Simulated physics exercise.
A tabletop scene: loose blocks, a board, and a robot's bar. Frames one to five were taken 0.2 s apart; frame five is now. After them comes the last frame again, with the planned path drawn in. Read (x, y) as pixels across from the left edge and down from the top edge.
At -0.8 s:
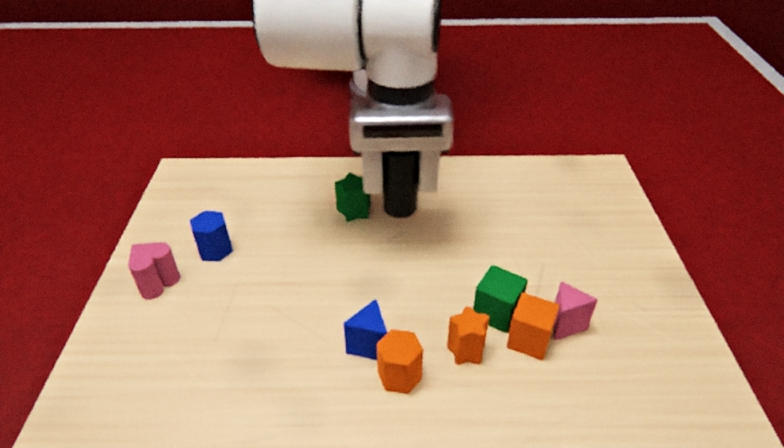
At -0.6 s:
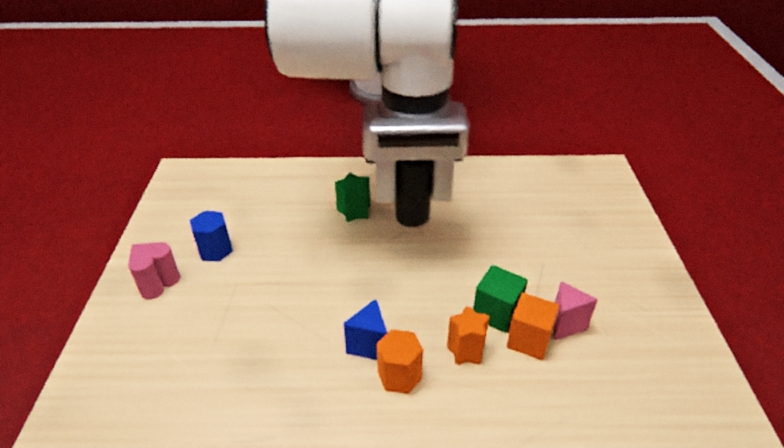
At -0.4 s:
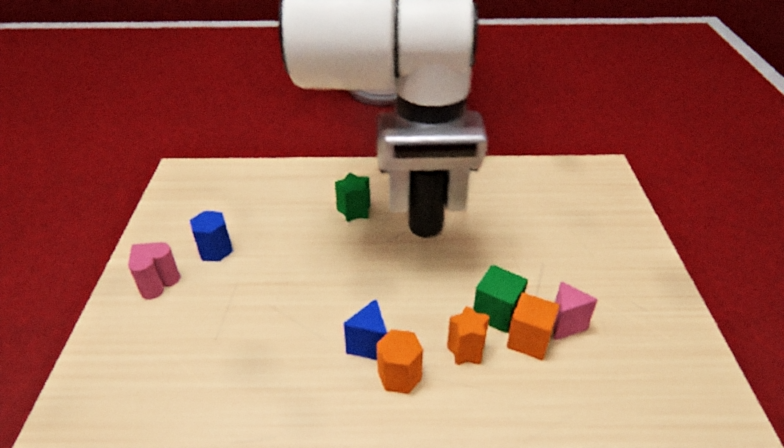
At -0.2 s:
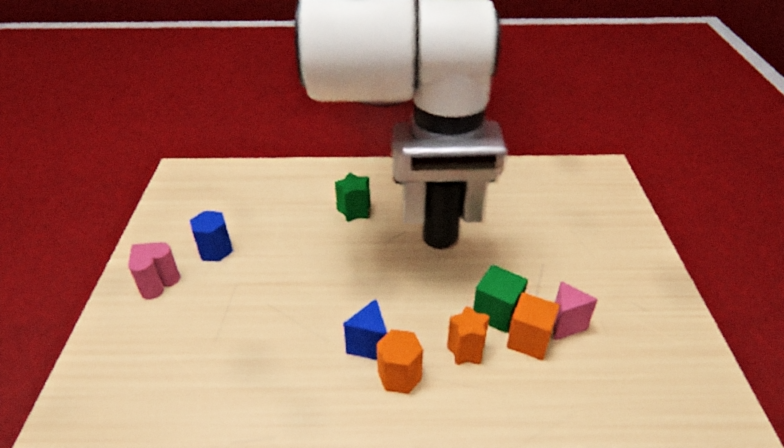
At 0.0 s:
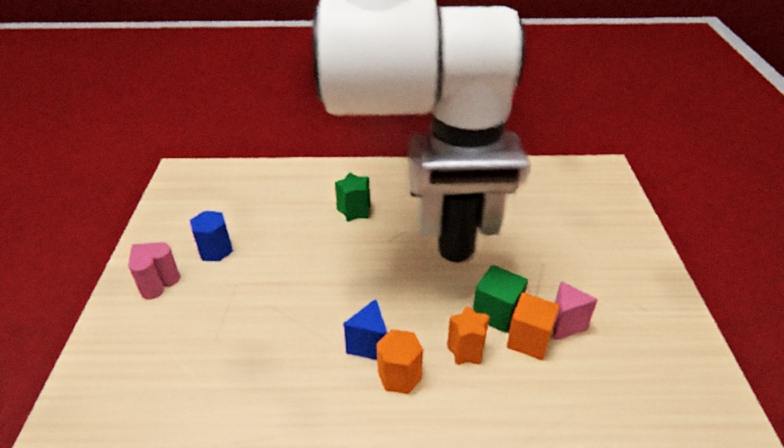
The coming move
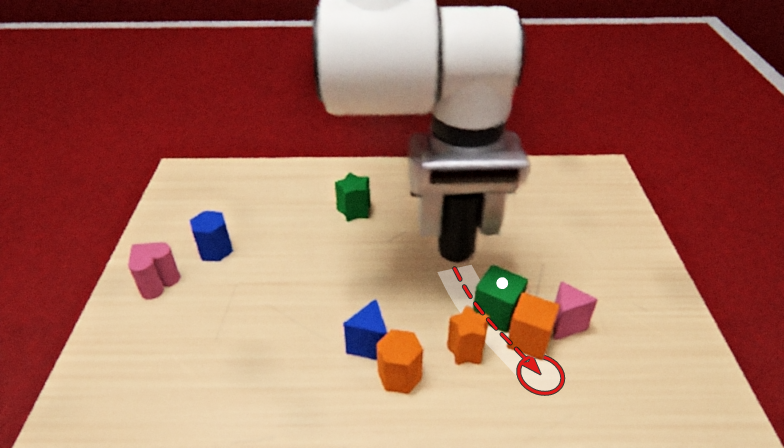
A robot arm moves its black bar right and nearer across a table of still blocks.
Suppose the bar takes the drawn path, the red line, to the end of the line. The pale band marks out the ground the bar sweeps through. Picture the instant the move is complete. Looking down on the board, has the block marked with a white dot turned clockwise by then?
No.
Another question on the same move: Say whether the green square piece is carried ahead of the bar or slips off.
It is still ahead of the bar.
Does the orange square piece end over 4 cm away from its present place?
That would be a yes.
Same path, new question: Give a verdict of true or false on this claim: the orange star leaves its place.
False
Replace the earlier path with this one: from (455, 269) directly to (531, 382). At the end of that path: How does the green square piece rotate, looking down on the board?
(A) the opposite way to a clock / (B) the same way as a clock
The correct letter is A.
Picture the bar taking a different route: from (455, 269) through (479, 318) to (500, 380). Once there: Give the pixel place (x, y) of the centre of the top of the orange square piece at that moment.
So, by the moment the path ends, you'll find the top centre of the orange square piece at (590, 337).
Drawn move, from (455, 269) by way of (488, 319) to (541, 374); the dot is on the green square piece.
On the path given first. One third of the way, bar at (476, 285); green square piece at (513, 291); orange square piece at (545, 317).
Two thirds of the way, bar at (509, 320); green square piece at (553, 326); orange square piece at (594, 349); pink triangle at (578, 298), turned 25° anticlockwise.
At the end, bar at (546, 357); orange star still; green square piece at (596, 355), turned 20° anticlockwise; orange square piece at (644, 374), turned 15° anticlockwise; pink triangle at (578, 298), turned 25° anticlockwise.
